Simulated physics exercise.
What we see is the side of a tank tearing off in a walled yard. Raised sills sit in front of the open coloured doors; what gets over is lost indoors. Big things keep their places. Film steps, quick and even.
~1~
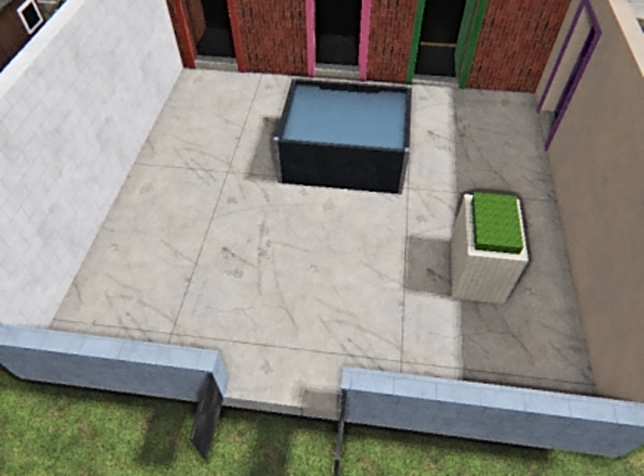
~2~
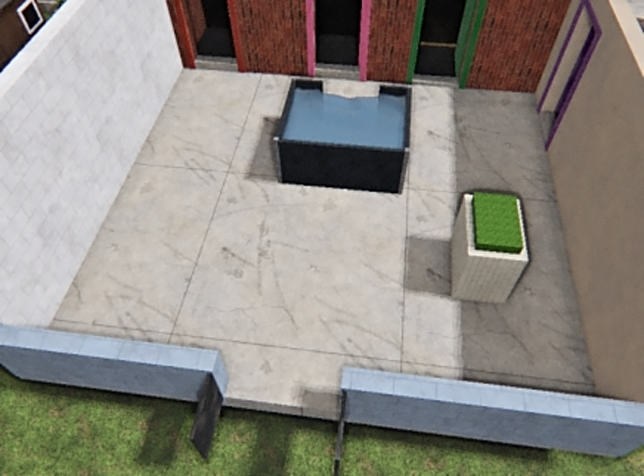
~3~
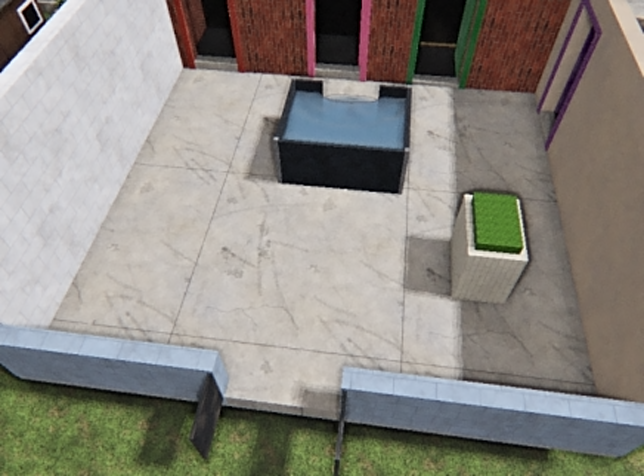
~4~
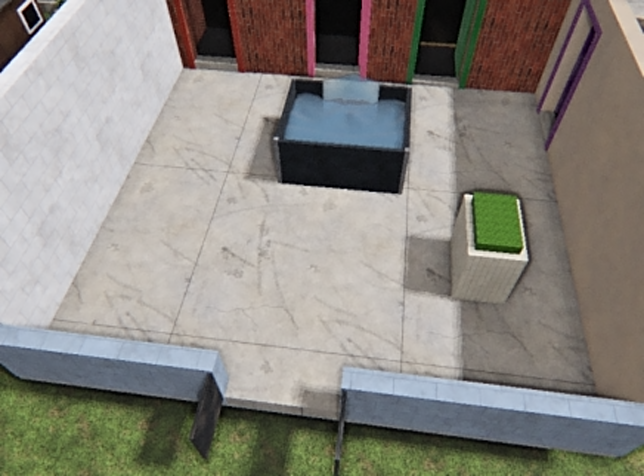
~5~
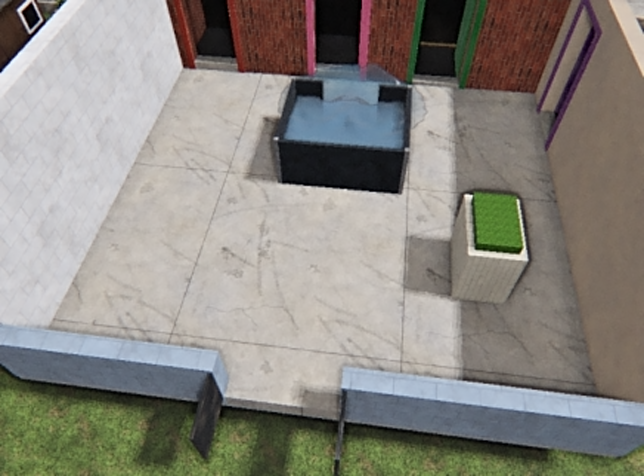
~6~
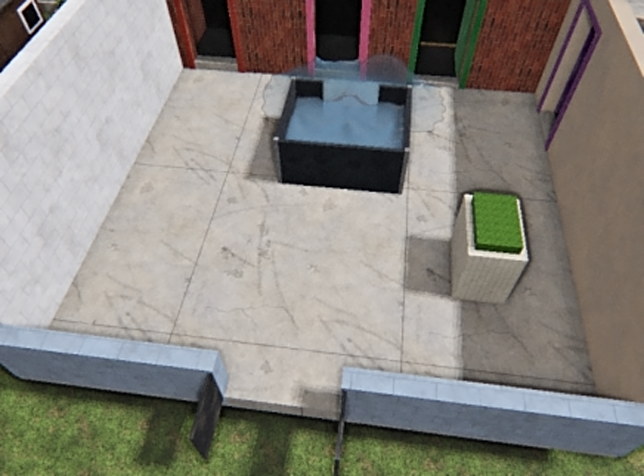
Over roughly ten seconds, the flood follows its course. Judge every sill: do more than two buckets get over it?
Verdict: Green door - more than two get over; red door - two or fewer get over; purple door - more than two get over; pink door - more than two get over.
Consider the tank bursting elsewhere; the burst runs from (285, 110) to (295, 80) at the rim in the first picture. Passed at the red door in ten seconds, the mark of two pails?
Here's my take: The red door tops the limit.
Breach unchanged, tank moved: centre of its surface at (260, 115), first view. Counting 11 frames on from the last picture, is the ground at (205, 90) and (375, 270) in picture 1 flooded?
Hit, spared.
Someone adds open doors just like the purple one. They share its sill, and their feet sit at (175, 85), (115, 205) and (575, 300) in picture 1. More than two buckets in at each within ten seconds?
The first new doorway tops it, the second comes up short, the third comes up short.
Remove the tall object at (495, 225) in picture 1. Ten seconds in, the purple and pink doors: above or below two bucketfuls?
Door by door: Purple crosses the mark, pink crosses the mark.
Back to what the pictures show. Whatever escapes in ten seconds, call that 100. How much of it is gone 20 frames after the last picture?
By then, close to 75 % of it.
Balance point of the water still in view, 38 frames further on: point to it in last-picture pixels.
Estimate: (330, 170).
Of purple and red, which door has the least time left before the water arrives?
Answer: The red one.
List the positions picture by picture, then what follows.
The water tank at (346, 117) is whole and still, in the first frame.
Water pours out on the water tank's far side and has run to a hidden place, in the second frame.
The front is at a hidden place, out from the gap on the water tank's far side, in the third frame.
The front is at (332, 80), out from the gap on the water tank's far side, in the fourth frame.
Water pours out on the water tank's far side and has run to (302, 78), in the fifth frame.
Water pours out on the water tank's far side and has run to (276, 76), in the sixth frame.
A moment on, water covers 15 % of the floor; the green door under two buckets in, the red door wet at the sill, nothing in, the purple door not reached, the pink door far over two buckets in.
Next, water covers 25 % of the floor; the green door over two buckets in, the red door wet at the sill, nothing in, the purple door under two buckets in, the pink door far over two buckets in.
Then, water covers 40 % of the floor; the green door over two buckets in, the red door wet at the sill, nothing in, the purple door over two buckets in, the pink door far over two buckets in.
Later, water covers 70 % of the floor; the green door over two buckets in, the red door wet at the sill, nothing in, the purple door far over two buckets in, the pink door far over two buckets in.
In the end, water covers 90 % of the floor; the green door over two buckets in, the red door wet at the sill, nothing in, the purple door far over two buckets in, the pink door far over two buckets in.
